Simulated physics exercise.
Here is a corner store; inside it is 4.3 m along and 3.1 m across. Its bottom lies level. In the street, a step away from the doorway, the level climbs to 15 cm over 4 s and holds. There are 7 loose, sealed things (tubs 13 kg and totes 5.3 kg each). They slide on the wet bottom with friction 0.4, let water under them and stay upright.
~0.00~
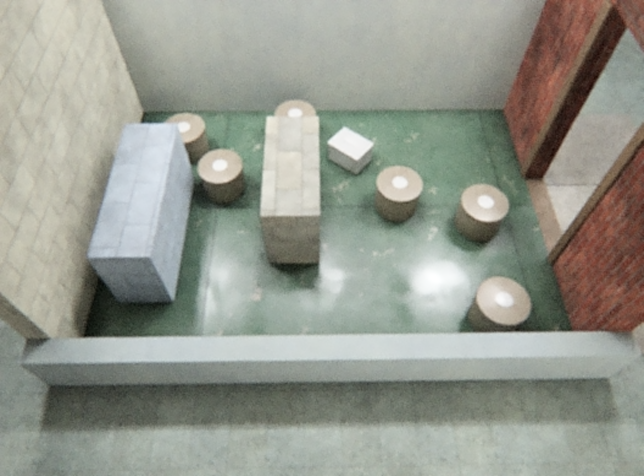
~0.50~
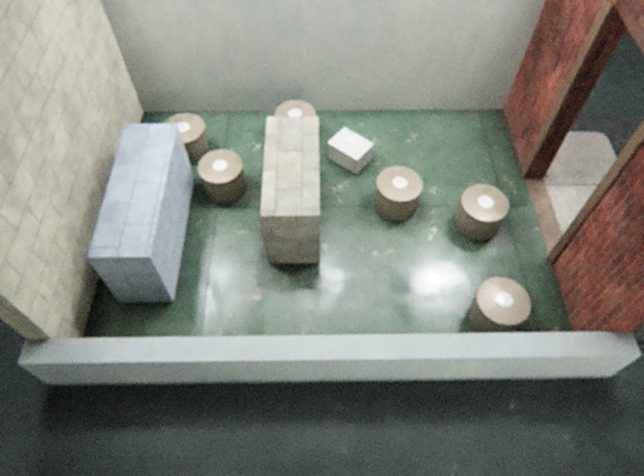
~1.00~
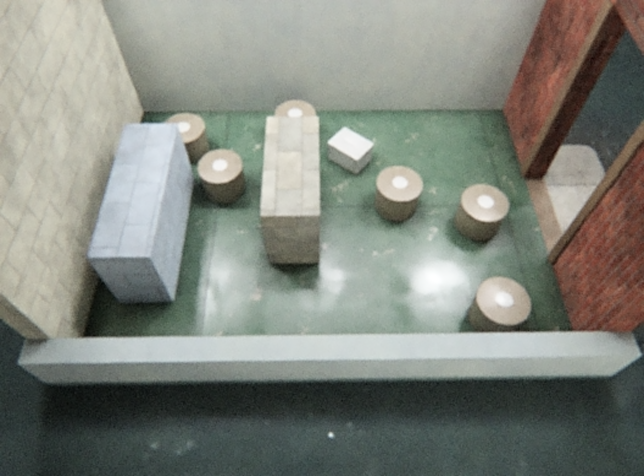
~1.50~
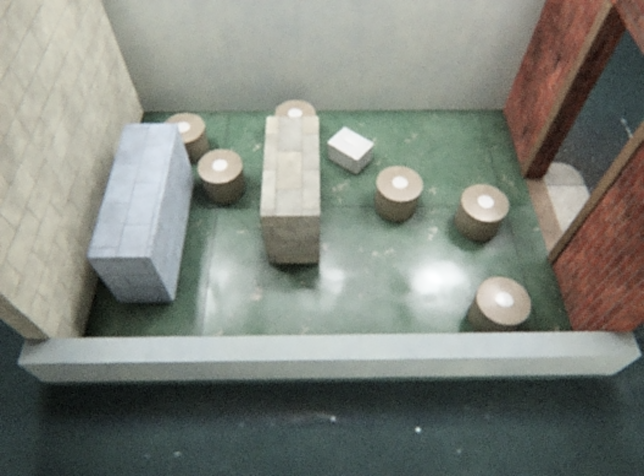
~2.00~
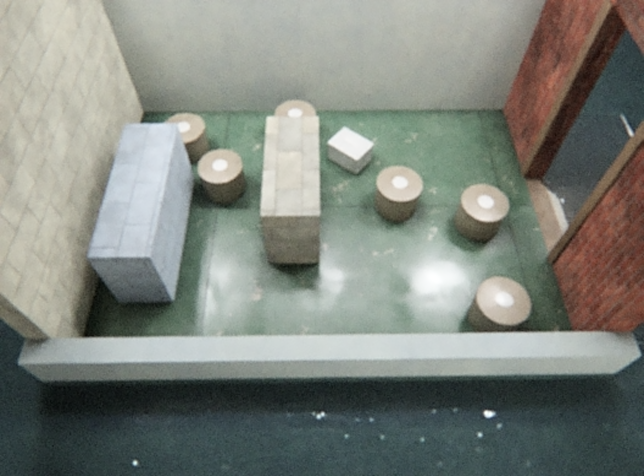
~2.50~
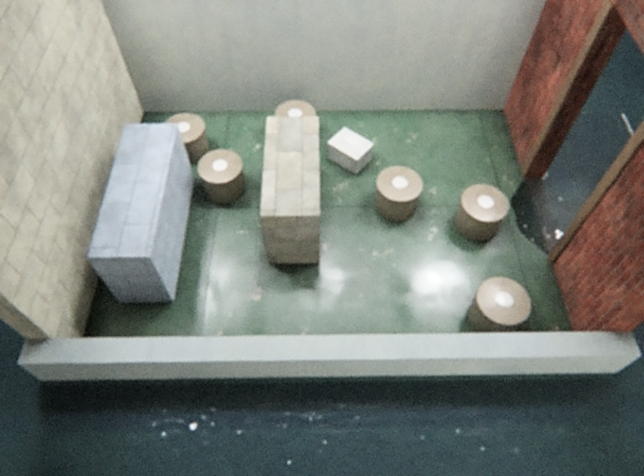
A small shop interior with a green floor is seen from above, over a low pale front wall, with the street outside. A blue-grey block stands at left beside a tan one, among round brown tubs and a small white box, with a red brick doorway at right. Dark water covers the street and creeps in at the doorway, while the objects and camera stay still.
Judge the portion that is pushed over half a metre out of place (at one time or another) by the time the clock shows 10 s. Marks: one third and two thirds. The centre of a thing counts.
Share: Less than a third.
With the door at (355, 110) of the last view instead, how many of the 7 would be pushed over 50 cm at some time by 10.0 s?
Then 1.
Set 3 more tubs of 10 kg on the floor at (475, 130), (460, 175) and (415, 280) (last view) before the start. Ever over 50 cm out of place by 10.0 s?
In turn: Short of it, over, over.
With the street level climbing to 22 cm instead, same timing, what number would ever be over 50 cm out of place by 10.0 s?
Then 4.
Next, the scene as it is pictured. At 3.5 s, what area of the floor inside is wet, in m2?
Roughly 1.0 m2.
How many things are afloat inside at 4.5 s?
At that moment 0.
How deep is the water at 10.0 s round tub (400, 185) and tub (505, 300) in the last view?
Roughly 7 and 5 cm.
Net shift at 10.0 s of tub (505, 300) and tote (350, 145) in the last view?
In turn: 0 cm, 50 cm.
After 3.5 s 0 of 7 are over 50 cm from their spots; 0 afloat.
After 4.5 s 0 of 7 are over 50 cm from their spots; 0 afloat.
After 7.0 s 1 of 7 are over 50 cm from their spots; 0 afloat.
After 10.0 s 1 of 7 are over 50 cm from their spots, and 2 have been at some point; 1 afloat.
